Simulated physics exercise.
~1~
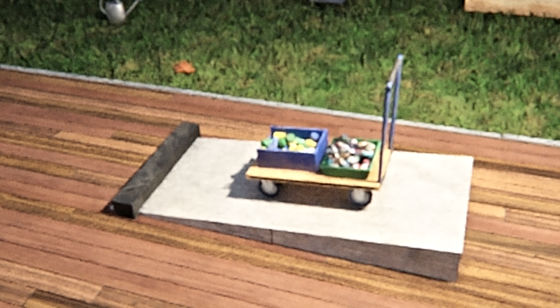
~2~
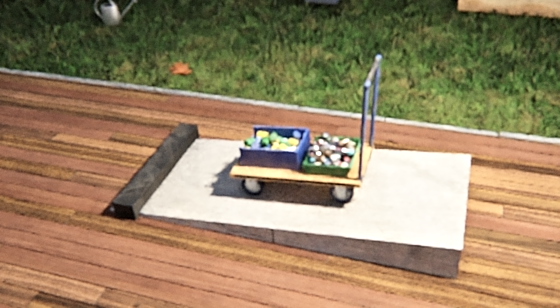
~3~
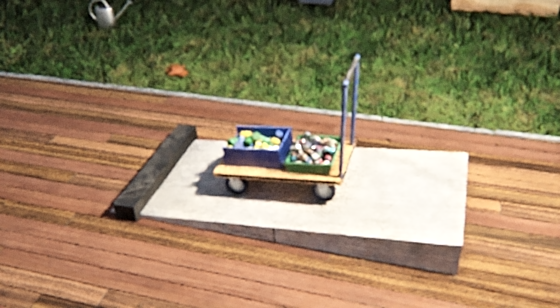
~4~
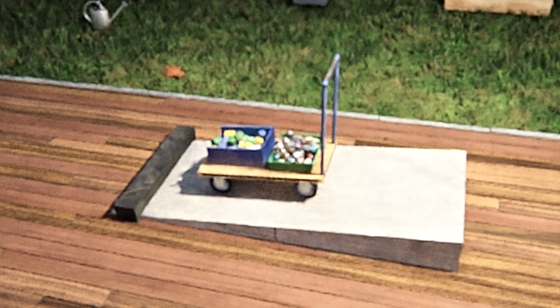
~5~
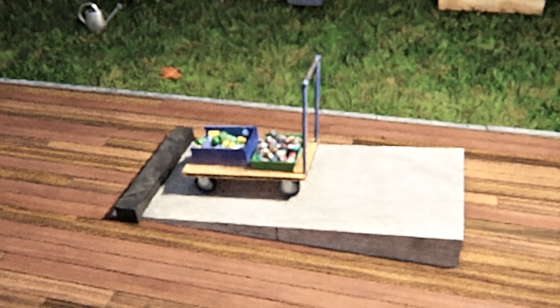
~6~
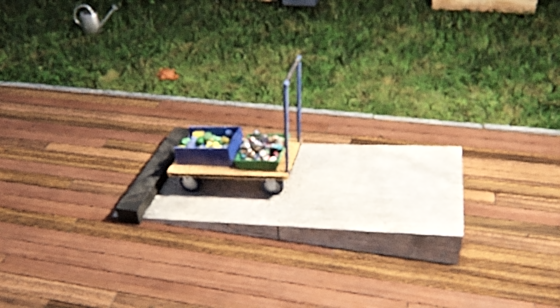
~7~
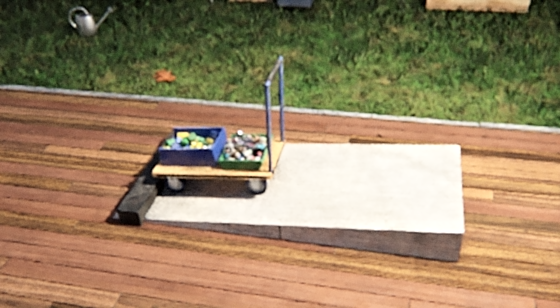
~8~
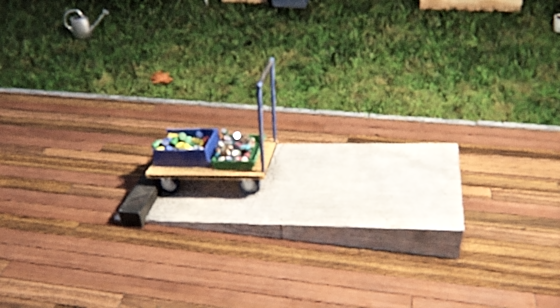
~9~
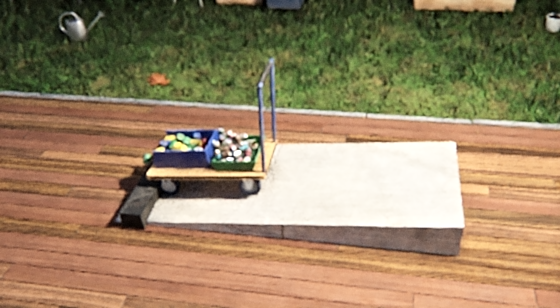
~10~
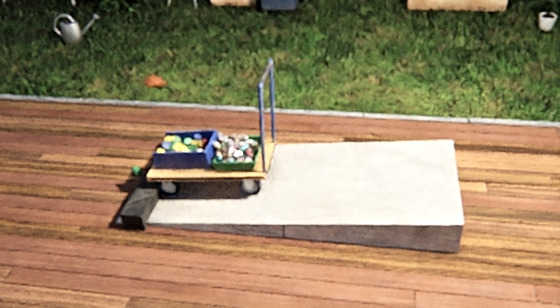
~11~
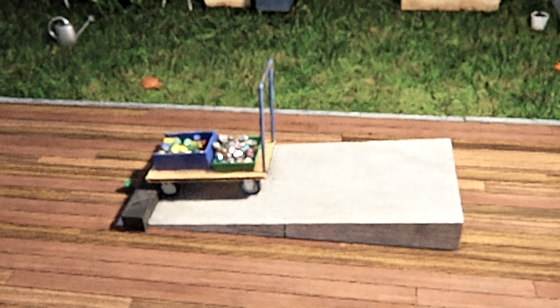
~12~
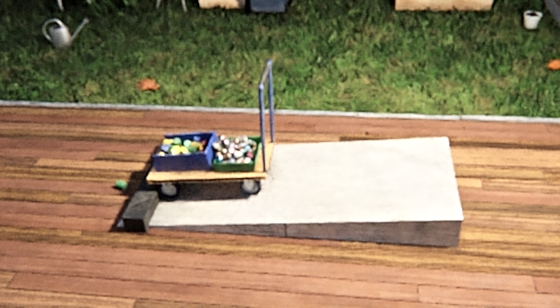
In this clip, a goods trolley carrying a blue basket and a green basket of small items rolls left down a pale ramp and stops against a dark beam, whereupon a small green piece drops over the front onto the decking as the loaded trolley stays put.
